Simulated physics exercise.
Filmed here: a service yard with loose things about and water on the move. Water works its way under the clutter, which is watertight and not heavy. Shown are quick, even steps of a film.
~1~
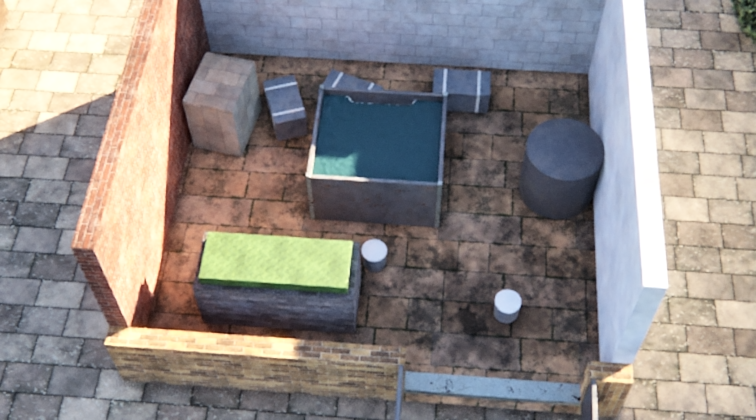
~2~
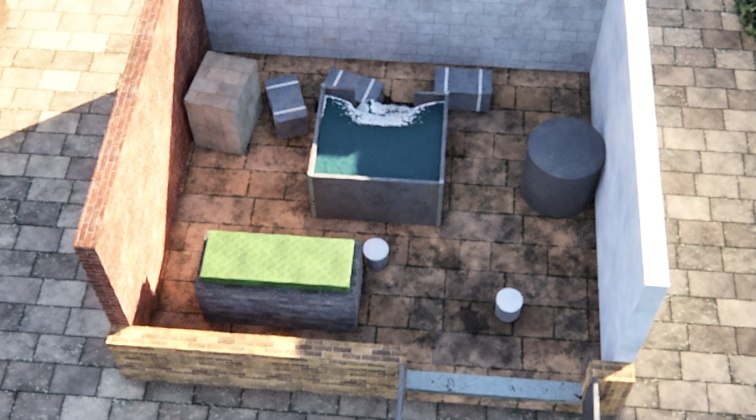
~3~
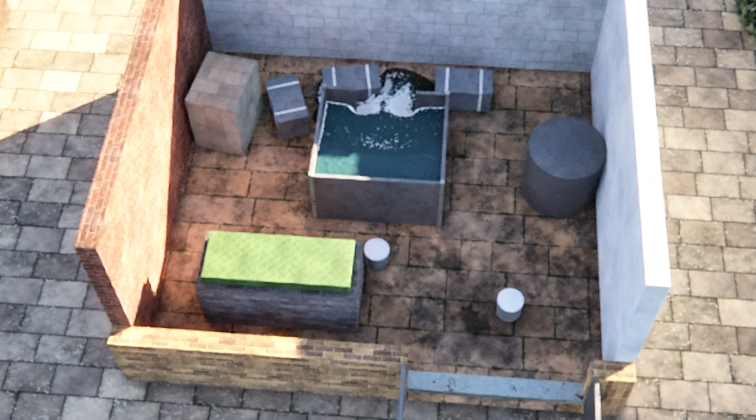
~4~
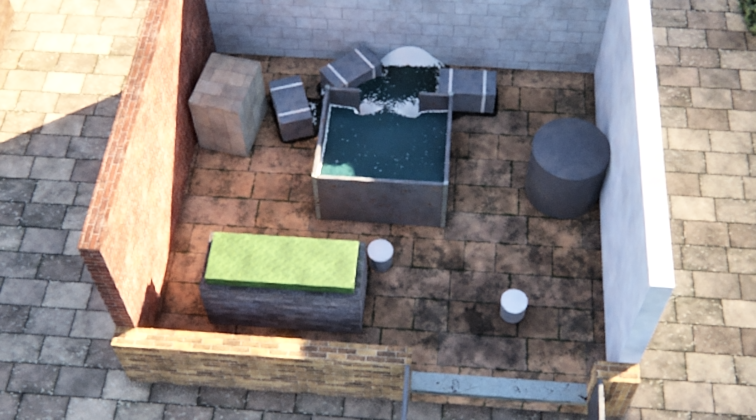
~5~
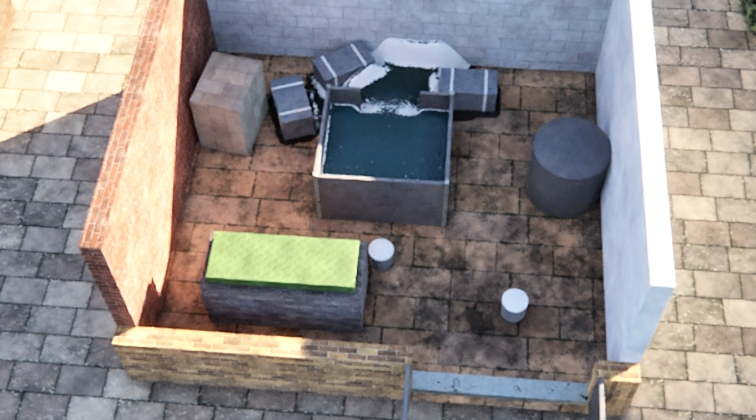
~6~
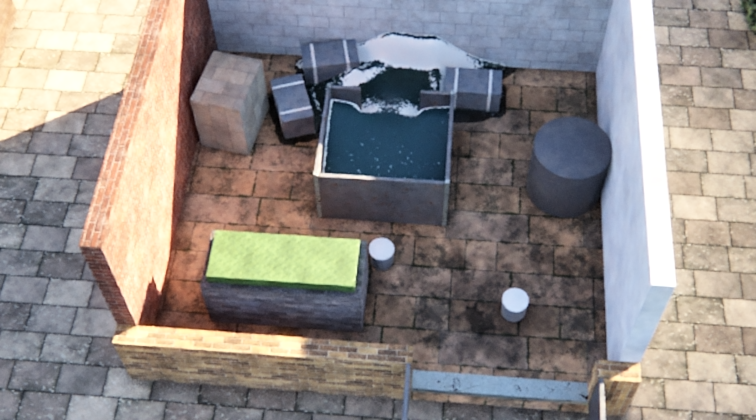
A square tank of dark water in a walled yard sloshed over its back edge, and the water spread foaming across the paving behind it, pushing one grey trunk back and slightly nudging another.
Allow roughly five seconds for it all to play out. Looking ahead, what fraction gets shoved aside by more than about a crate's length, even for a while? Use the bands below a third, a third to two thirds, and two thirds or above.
It falls a third to two thirds.
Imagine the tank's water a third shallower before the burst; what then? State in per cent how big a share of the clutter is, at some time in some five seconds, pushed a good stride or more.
Near 40 % of the lot.
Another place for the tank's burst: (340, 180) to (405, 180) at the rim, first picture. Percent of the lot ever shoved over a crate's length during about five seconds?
Result: Close to 20 %.
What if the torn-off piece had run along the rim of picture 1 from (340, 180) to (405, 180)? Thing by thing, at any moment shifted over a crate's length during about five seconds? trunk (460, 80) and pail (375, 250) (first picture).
Fell short, then went the distance.
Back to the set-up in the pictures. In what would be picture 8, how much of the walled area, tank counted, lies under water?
Roughly 25 %.
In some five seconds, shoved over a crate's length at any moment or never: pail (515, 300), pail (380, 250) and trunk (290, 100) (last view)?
Object by object as listed: Falls short, falls short and travels that far.
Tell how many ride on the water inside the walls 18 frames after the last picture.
Count: 2.
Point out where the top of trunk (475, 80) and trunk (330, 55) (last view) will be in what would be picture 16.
They should be roughly at (541, 116) and (245, 63).
A moment on, 1 of 5 are well off their spots; 0 afloat.
Next, 2 of 5 are well off their spots; 1 afloat.
Later, 3 of 5 are well off their spots; 2 afloat.
In the end, 2 of 5 are well off their spots, and 3 have been at some point; 2 afloat.
